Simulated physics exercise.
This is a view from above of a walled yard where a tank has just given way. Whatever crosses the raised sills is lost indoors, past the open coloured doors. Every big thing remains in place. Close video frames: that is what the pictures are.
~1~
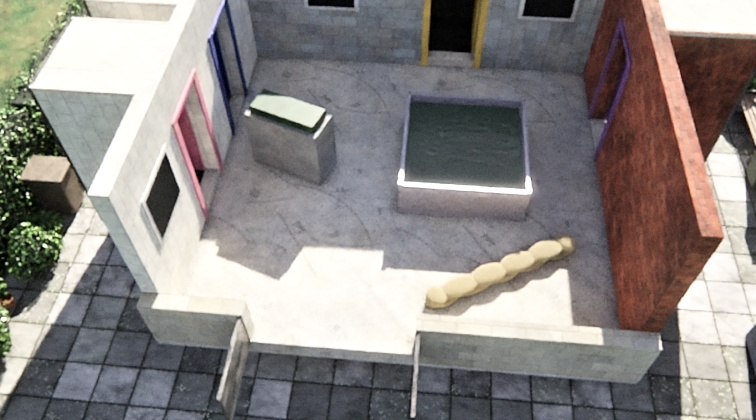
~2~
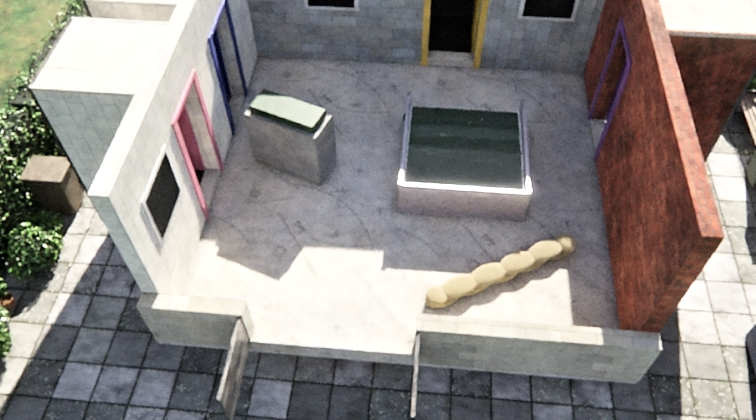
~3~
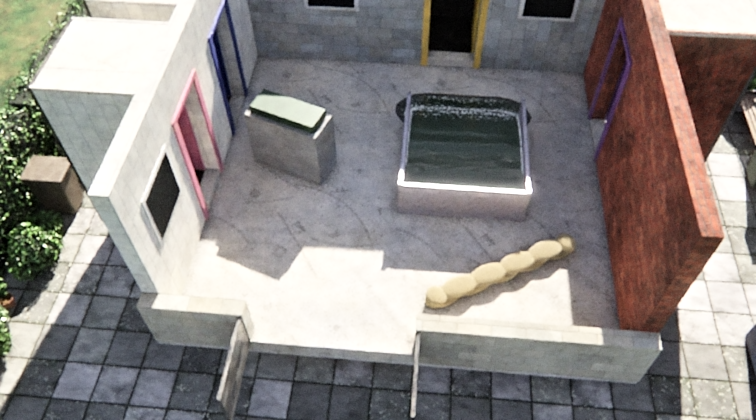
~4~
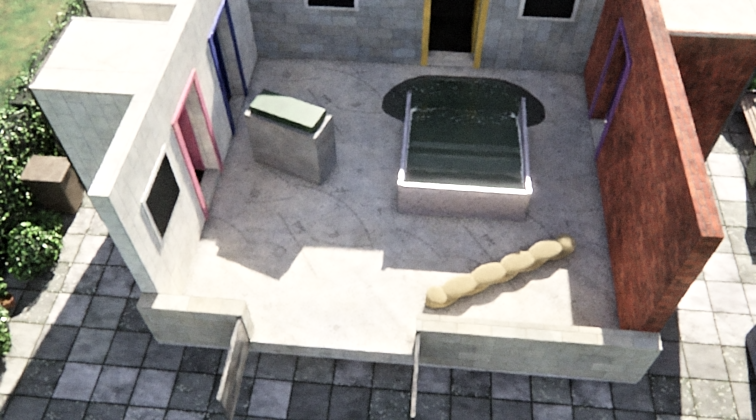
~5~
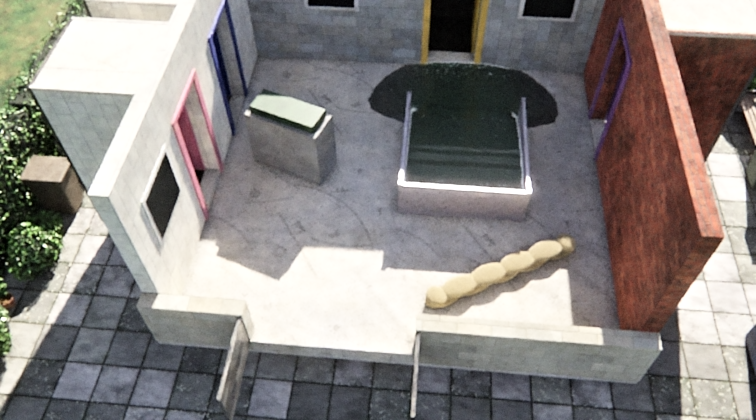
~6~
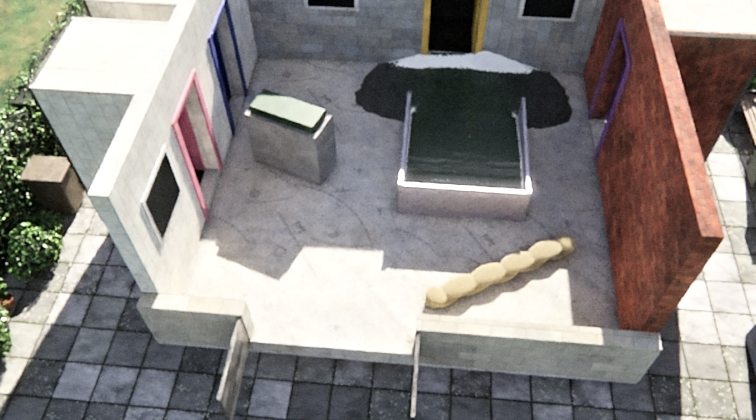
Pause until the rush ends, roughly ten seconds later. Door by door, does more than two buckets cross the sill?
At the end, blue door: Too much water; pink door: Little enough water; purple door: Too much water; yellow door: Too much water.
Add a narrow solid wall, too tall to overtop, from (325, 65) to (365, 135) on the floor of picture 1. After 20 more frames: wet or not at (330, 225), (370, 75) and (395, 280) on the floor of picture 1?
Log, spots one to three: Spared; swamped; spared.
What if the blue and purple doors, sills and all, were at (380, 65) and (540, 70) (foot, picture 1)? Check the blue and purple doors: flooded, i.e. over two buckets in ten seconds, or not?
The blue one overflows, while the purple one overflows.
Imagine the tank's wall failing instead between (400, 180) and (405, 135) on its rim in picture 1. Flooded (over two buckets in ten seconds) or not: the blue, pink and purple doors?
Result per door - blue: Beyond the limit; pink: Beyond the limit; purple: Within bounds.
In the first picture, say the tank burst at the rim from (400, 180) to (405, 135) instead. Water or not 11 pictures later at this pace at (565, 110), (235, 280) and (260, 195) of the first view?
Log: Point 1 unreached; point 2 inundated; point 3 inundated.
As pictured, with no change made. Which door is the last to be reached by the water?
The pink-painted one.
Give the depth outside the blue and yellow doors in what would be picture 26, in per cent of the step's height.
I'd put the first at close to 260 per cent and the second at close to 110 per cent.
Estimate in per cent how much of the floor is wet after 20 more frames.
It should be close to 45 %.
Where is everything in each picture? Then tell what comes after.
In the first frame, still water in the tank at (465, 143).
In the second frame, water pours out on the tank's far side and has run to a hidden place.
In the third frame, the front is at (401, 106), out from the gap on the tank's far side.
In the fourth frame, the front is at (396, 90), out from the gap on the tank's far side.
In the fifth frame, the front is at (411, 66), out from the gap on the tank's far side.
In the sixth frame, water pours out on the tank's far side and has run to (384, 65).
A moment on, water covers 20 % of the floor; the blue door not reached, the pink door not reached, the purple door not reached, the yellow door far over two buckets in.
Next, water covers 25 % of the floor; the blue door not reached, the pink door not reached, the purple door wet at the sill, nothing in, the yellow door far over two buckets in.
Then, water covers 45 % of the floor; the blue door under two buckets in, the pink door wet at the sill, nothing in, the purple door under two buckets in, the yellow door far over two buckets in.
Later, water covers 80 % of the floor; the blue door over two buckets in, the pink door wet at the sill, nothing in, the purple door over two buckets in, the yellow door far over two buckets in.
In the end, water covers 95 % of the floor; the blue door far over two buckets in, the pink door wet at the sill, nothing in, the purple door over two buckets in, the yellow door far over two buckets in.
